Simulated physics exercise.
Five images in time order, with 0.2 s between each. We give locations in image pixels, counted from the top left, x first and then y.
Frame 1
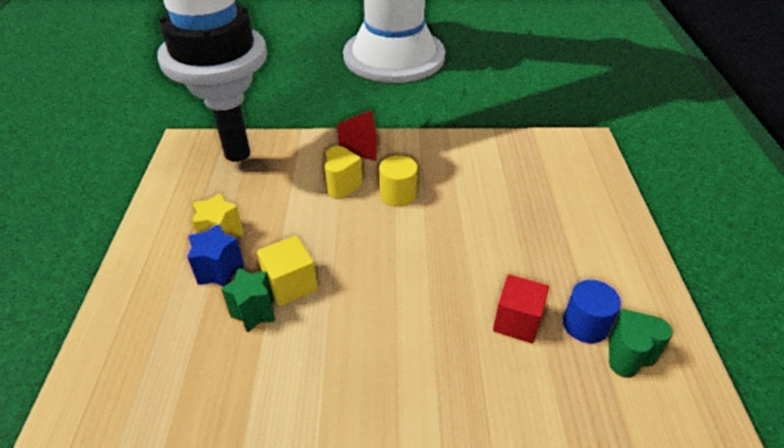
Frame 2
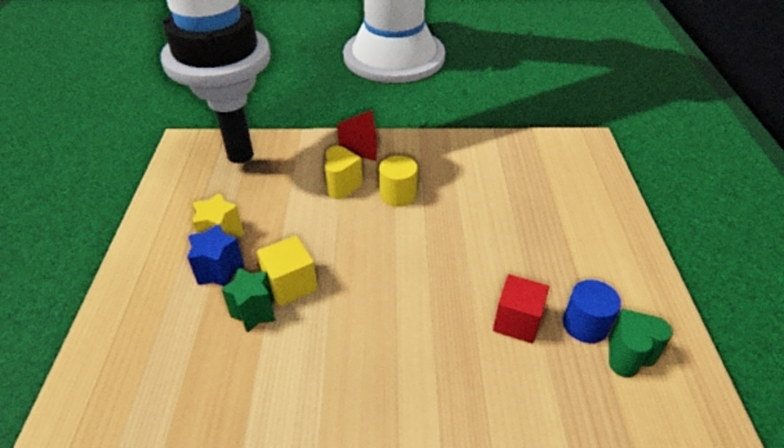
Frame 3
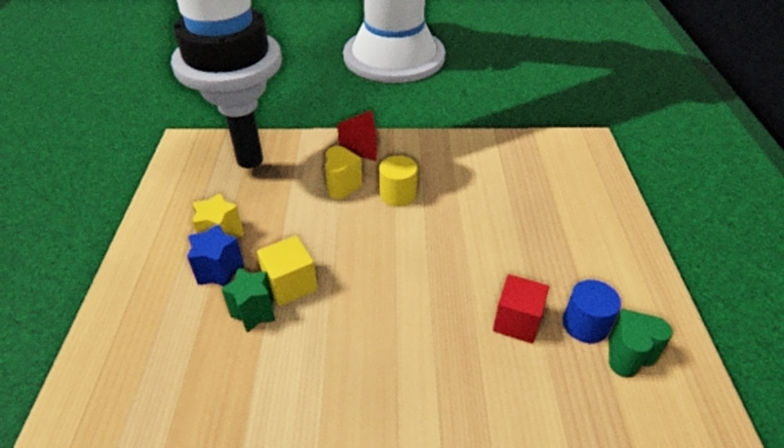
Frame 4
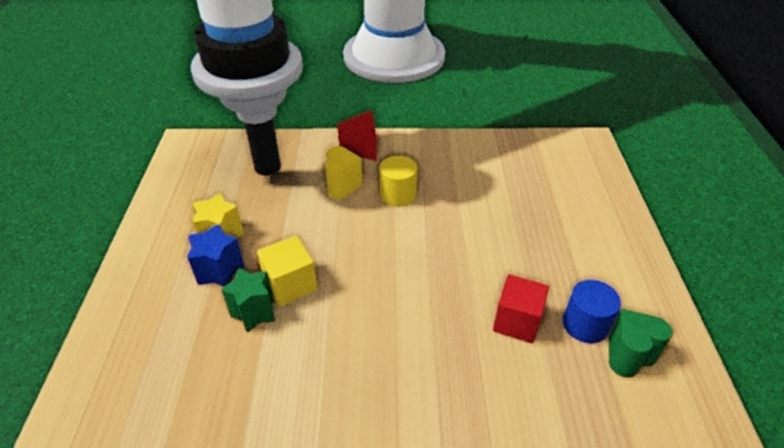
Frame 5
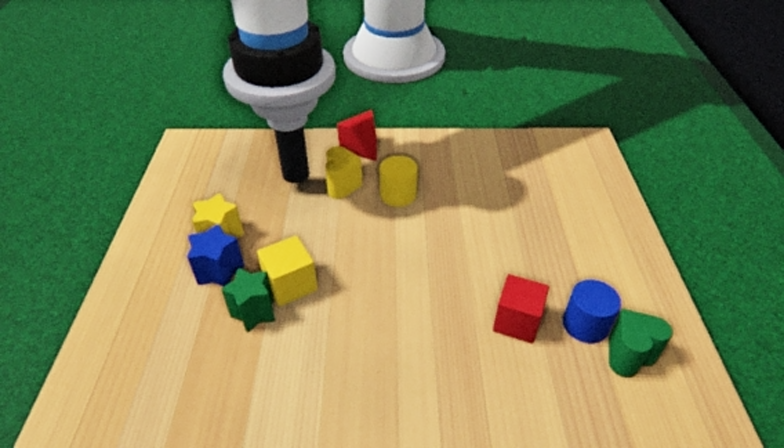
A light wooden board on a green surface is seen from above at an angle by a still camera. Yellow, blue and green blocks cluster at left, a red block and two yellow ones sit near the far edge, and red, blue and green blocks stand at right. A robot arm's black rod slides slowly rightward and slightly nearer, beside the yellow heart, while every block stays still.
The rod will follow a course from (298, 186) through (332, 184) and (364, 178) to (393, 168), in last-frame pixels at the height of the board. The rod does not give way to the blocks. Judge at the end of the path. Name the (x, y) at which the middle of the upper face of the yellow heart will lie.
It ends at (416, 148).
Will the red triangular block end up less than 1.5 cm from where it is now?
That would be a yes.
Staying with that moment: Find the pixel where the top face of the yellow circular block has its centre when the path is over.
My estimate: (421, 169).
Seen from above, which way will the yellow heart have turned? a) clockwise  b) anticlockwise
a - clockwise.
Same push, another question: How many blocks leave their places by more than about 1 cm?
My answer is two.
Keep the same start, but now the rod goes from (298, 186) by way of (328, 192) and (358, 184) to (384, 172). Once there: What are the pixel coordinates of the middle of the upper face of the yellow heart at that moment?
When the path ends, it will be at (408, 139).
What follows on the original path. One third of the way, rod at (331, 173); yellow heart at (356, 158).
Two thirds of the way, rod at (364, 167); yellow heart at (389, 152); yellow circular block at (412, 168).
At the end, rod at (393, 157); yellow heart at (416, 148), turned 30° clockwise; red triangular block unmoved; yellow circular block at (421, 169).
